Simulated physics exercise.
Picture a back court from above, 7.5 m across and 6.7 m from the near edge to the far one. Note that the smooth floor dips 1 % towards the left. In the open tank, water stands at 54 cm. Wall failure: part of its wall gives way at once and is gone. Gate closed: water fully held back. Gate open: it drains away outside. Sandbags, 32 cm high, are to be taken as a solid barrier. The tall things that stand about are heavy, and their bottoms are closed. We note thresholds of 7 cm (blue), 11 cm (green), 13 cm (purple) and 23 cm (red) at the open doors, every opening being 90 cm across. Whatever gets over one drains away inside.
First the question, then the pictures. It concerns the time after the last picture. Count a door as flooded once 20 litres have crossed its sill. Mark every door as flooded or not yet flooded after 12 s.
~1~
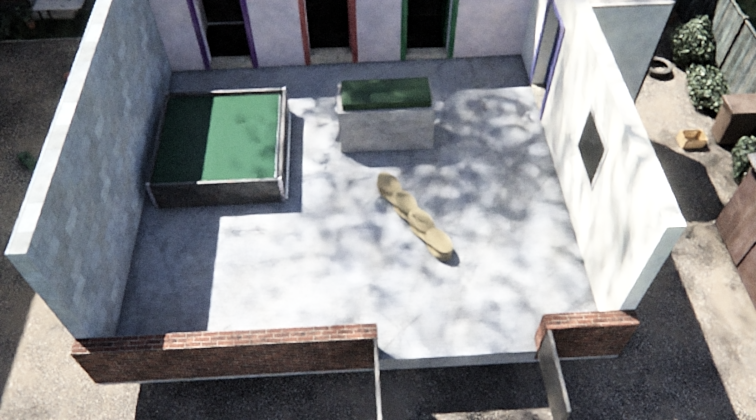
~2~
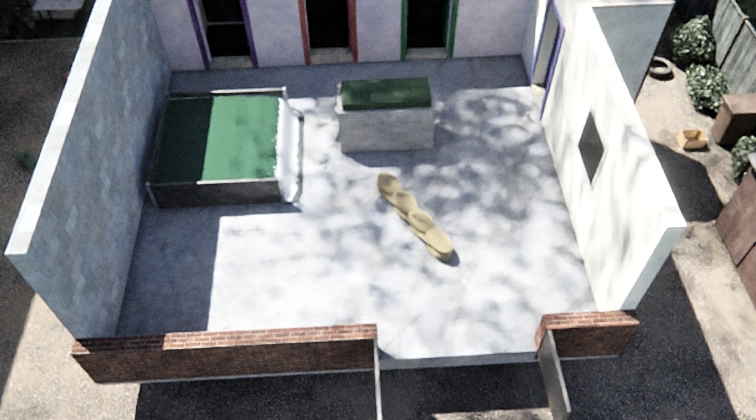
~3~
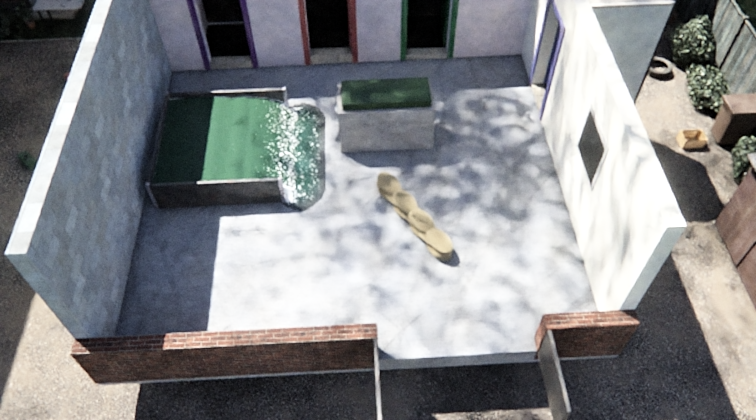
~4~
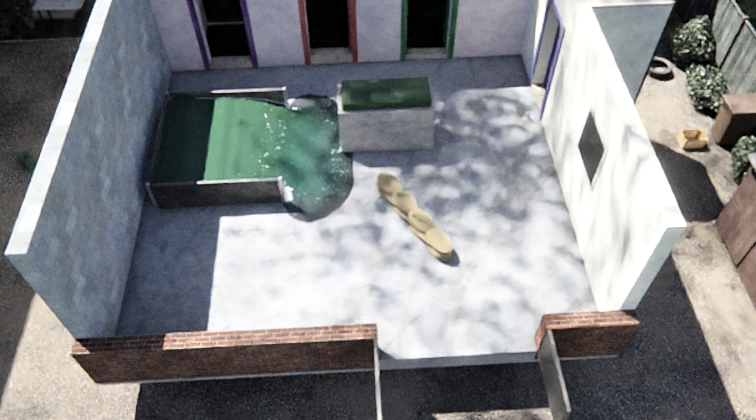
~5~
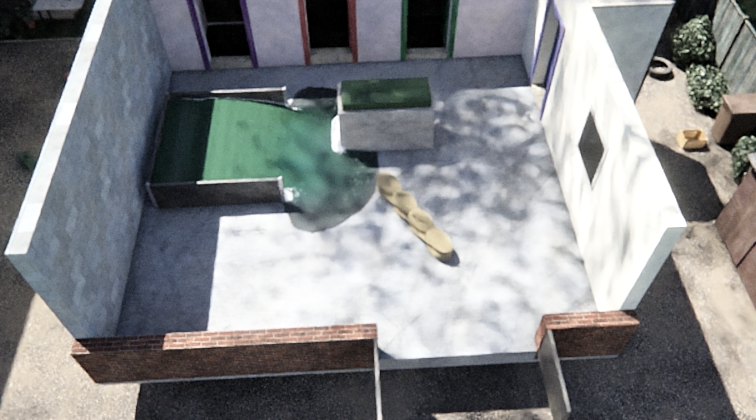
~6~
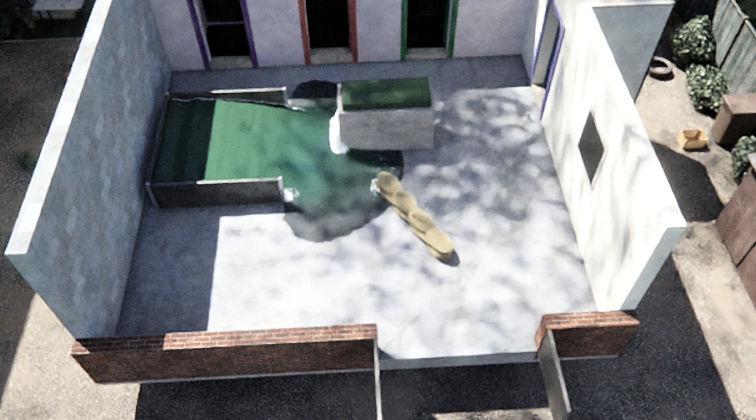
After that time, blue door: Flooded; green door: Not yet flooded; purple door: Not yet flooded; red door: Not yet flooded.
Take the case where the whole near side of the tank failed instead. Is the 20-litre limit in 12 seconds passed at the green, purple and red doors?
Outcomes - green: Not exceeded, purple: Not exceeded, red: Not exceeded.
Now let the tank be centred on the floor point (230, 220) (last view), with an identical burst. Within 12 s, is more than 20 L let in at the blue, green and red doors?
With respect to that limit, blue ends up inside it, green ends up inside it, red ends up inside it.
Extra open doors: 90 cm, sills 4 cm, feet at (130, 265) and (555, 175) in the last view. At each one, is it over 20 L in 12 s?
Per doorway, in order: Insufficient / sufficient.
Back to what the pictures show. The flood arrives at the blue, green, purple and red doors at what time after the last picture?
Times: Blue 1.8 seconds, green 1.0 seconds, purple 2.4 seconds, red 0.8 seconds.
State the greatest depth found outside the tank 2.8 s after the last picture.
It gets to some 22 cm.
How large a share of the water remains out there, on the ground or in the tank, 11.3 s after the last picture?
Around 74 percent of the water.
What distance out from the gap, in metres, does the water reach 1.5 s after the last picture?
That comes to near 5.0 m out.
Then, 0.7 s after the last picture water covers 25 % of the floor and is deepest (37 cm) near (334, 142); blue door not reached, green door not reached, purple door not reached, red door not reached.
Then, 1.5 s after the last picture water covers 40 % of the floor and is deepest (31 cm) near (324, 143); blue door not reached, green door 12 cm at the sill, 0 L in, purple door not reached, red door 19 cm at the sill, 0 L in.
Then, 2.8 s after the last picture water covers 60 % of the floor and is deepest (22 cm) near (518, 66); blue door 11 cm at the sill, 0 L in, green door 9 cm at the sill, 1 L in, purple door 3 cm at the sill, 0 L in, red door 17 cm at the sill, 0 L in.
Then, 6.3 s after the last picture water covers 85 % of the floor and is deepest (14 cm) near (405, 197); blue door 6 cm at the sill, 43 L in, green door 6 cm at the sill, 1 L in, purple door 2 cm at the sill, 0 L in, red door 6 cm at the sill, 0 L in.
Then, 11.3 s after the last picture water covers 95 % of the floor and is deepest (10 cm) near (171, 77); blue door 2 cm at the sill, 43 L in, green door 3 cm at the sill, 1 L in, purple door 6 cm at the sill, 0 L in, red door 4 cm at the sill, 0 L in.
